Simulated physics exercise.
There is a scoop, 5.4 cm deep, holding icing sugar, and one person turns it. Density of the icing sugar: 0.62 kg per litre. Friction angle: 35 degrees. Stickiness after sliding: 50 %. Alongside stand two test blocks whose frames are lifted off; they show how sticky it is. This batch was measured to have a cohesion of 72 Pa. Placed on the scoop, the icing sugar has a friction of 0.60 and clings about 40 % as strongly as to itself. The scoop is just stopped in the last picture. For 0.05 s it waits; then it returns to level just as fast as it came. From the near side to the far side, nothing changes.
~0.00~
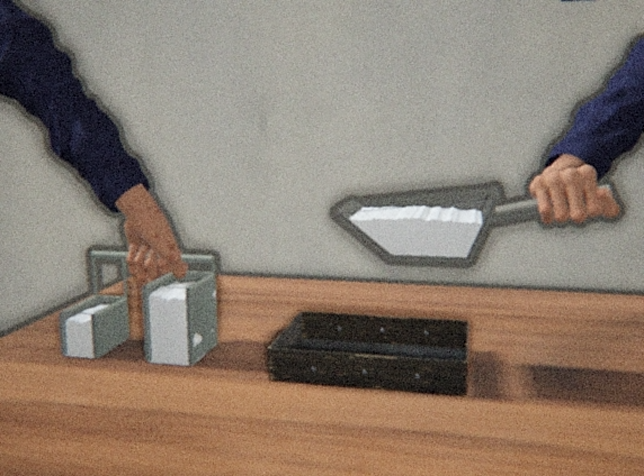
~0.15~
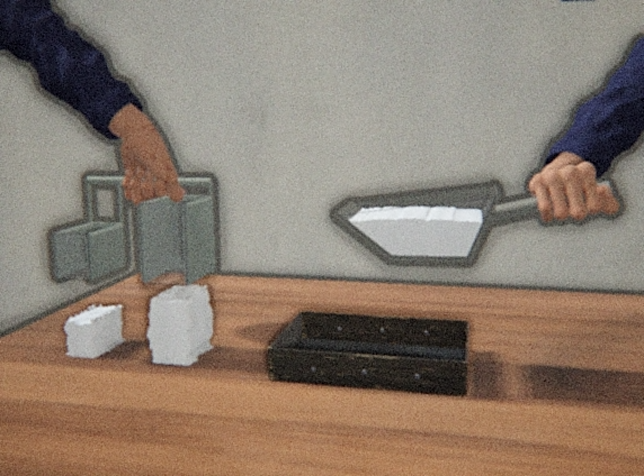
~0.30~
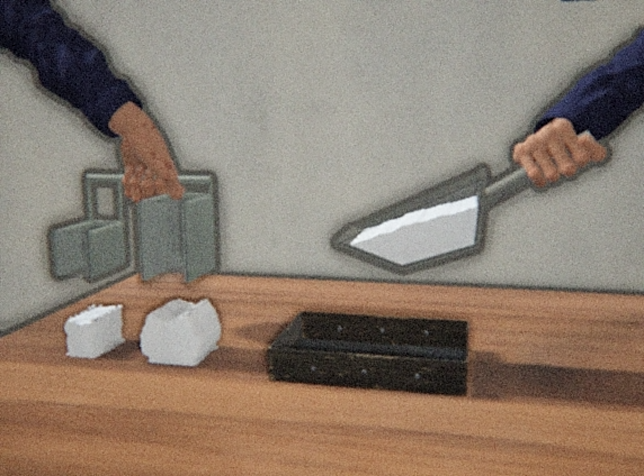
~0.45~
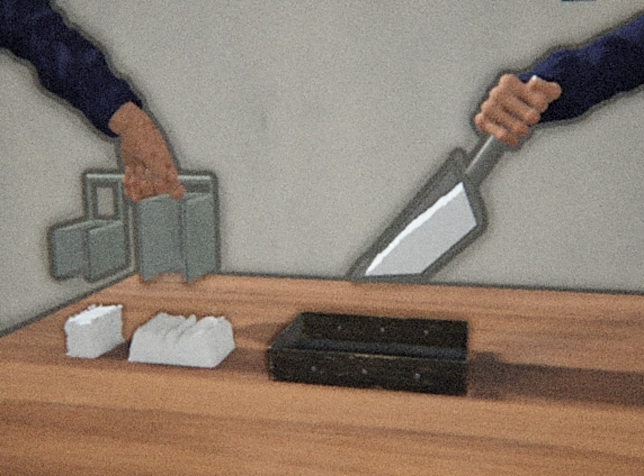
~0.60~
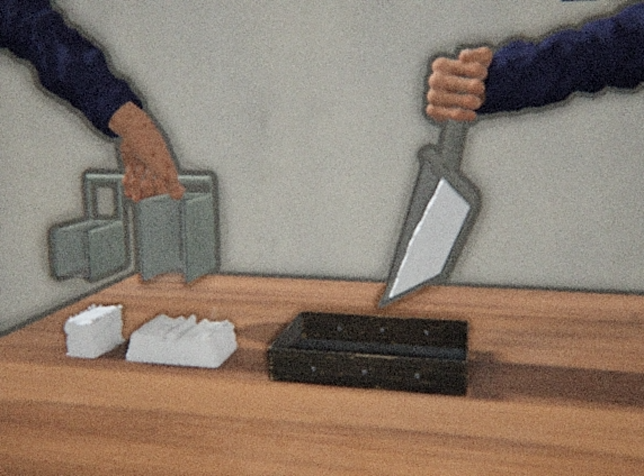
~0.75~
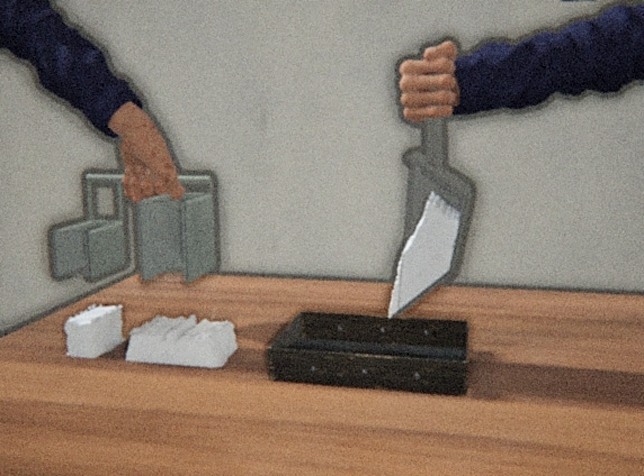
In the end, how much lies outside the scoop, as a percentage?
I would say near 70 % lies outside.
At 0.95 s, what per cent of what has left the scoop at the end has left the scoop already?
Roughly 70 percent.
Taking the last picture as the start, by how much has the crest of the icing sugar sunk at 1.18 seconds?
Some 5.5 cm.
After 0.95 s, the scoop is at 68 degrees and 50 % has left it.
After 1.18 s, the scoop is at 30 degrees and 70 % has left it.
After 1.42 s, the scoop is at 0 degrees and 70 % has left it.
After 1.65 s, the scoop is at 0 degrees and 70 % has left it.
After 1.81 s, the scoop is at 0 degrees and 70 % has left it.
